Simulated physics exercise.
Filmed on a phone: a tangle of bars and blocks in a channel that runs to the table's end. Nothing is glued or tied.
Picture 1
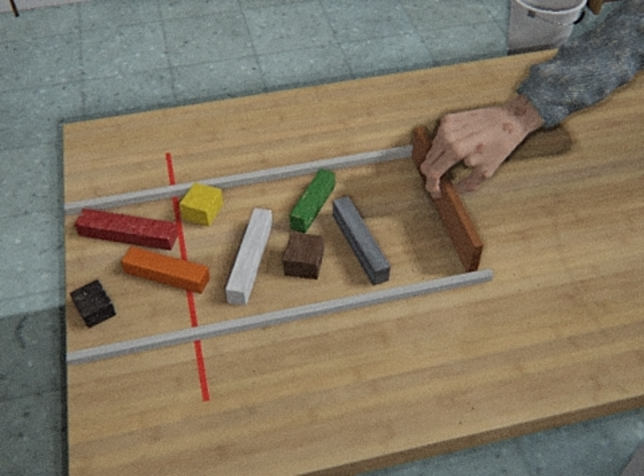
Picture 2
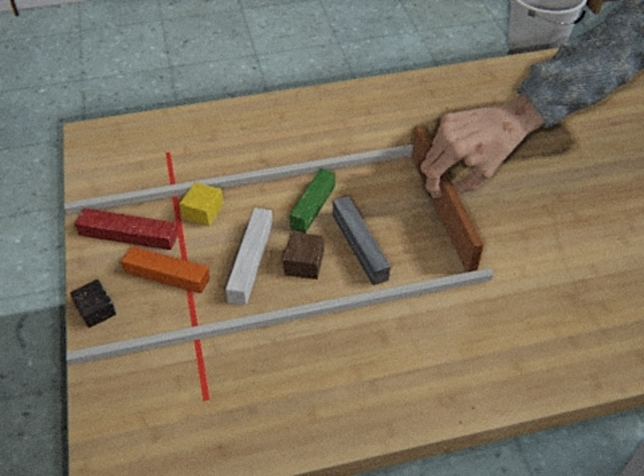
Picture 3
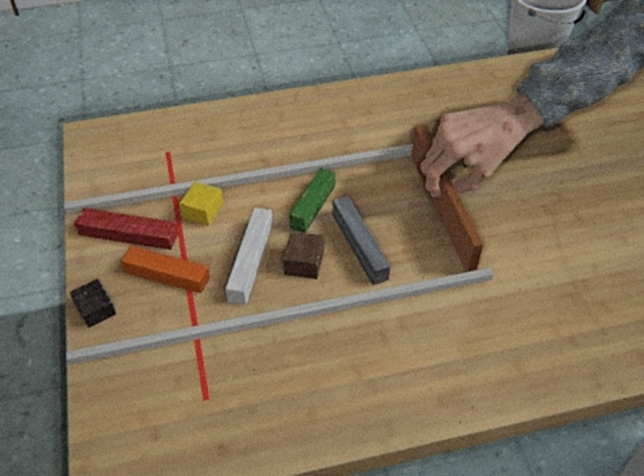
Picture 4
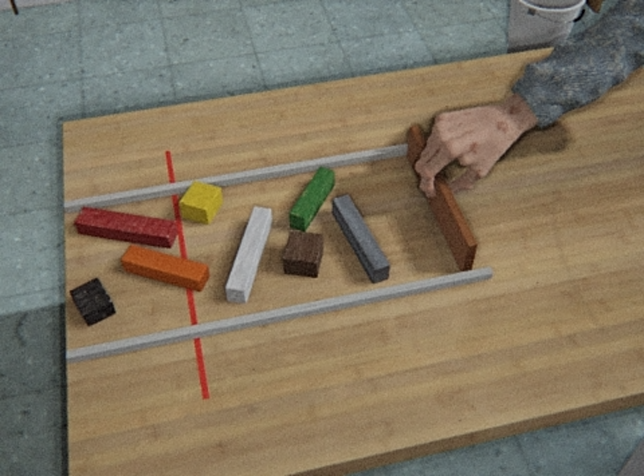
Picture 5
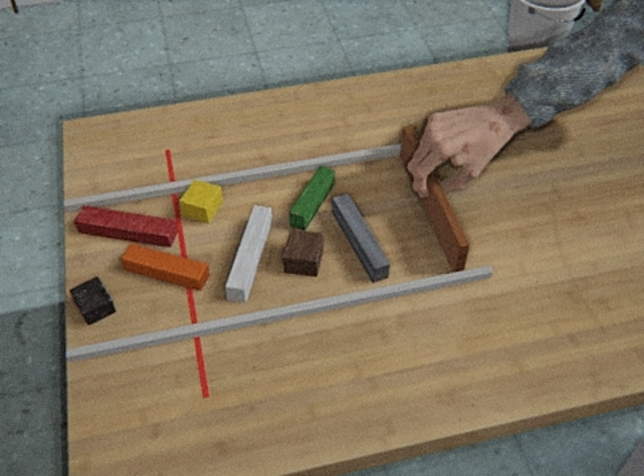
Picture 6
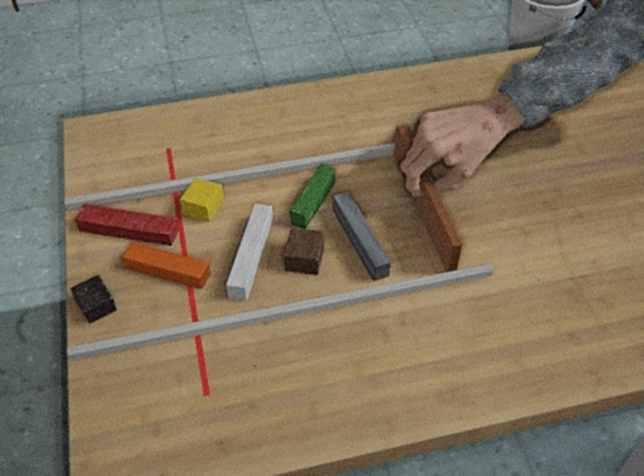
A hand in a grey sleeve holds a brown board upright across the right end of a channel between two pale rails on a wooden table, seen from above at an angle. Red and orange bars, a black block and a yellow block lie left, near a red line, with white, green and grey bars and a brown block further right. The hand slides the board slightly left, while the blocks and camera stay practically still.
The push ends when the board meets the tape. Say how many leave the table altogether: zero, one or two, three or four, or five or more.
The number that fall off is zero.
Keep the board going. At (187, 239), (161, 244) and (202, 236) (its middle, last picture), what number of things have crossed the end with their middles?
Place by place, 0, 3 and 0.
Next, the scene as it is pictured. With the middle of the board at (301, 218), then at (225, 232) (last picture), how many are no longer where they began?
The counts are 4 and 7.
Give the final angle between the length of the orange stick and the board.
About 25°.
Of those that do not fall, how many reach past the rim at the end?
That would be 3.
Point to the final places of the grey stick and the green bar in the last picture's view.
The grey stick stops around (178, 268); the green bar around (158, 223).
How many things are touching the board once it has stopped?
2 of them.
Early on, none off yet; black block at rest near (94, 299); red bar at rest near (127, 225); orange stick at rest near (166, 265).
A while later, none off yet; black block at rest near (94, 299); red bar at rest near (127, 225); orange stick travelled a little near (148, 266).
Finally, the number that fall off is zero.
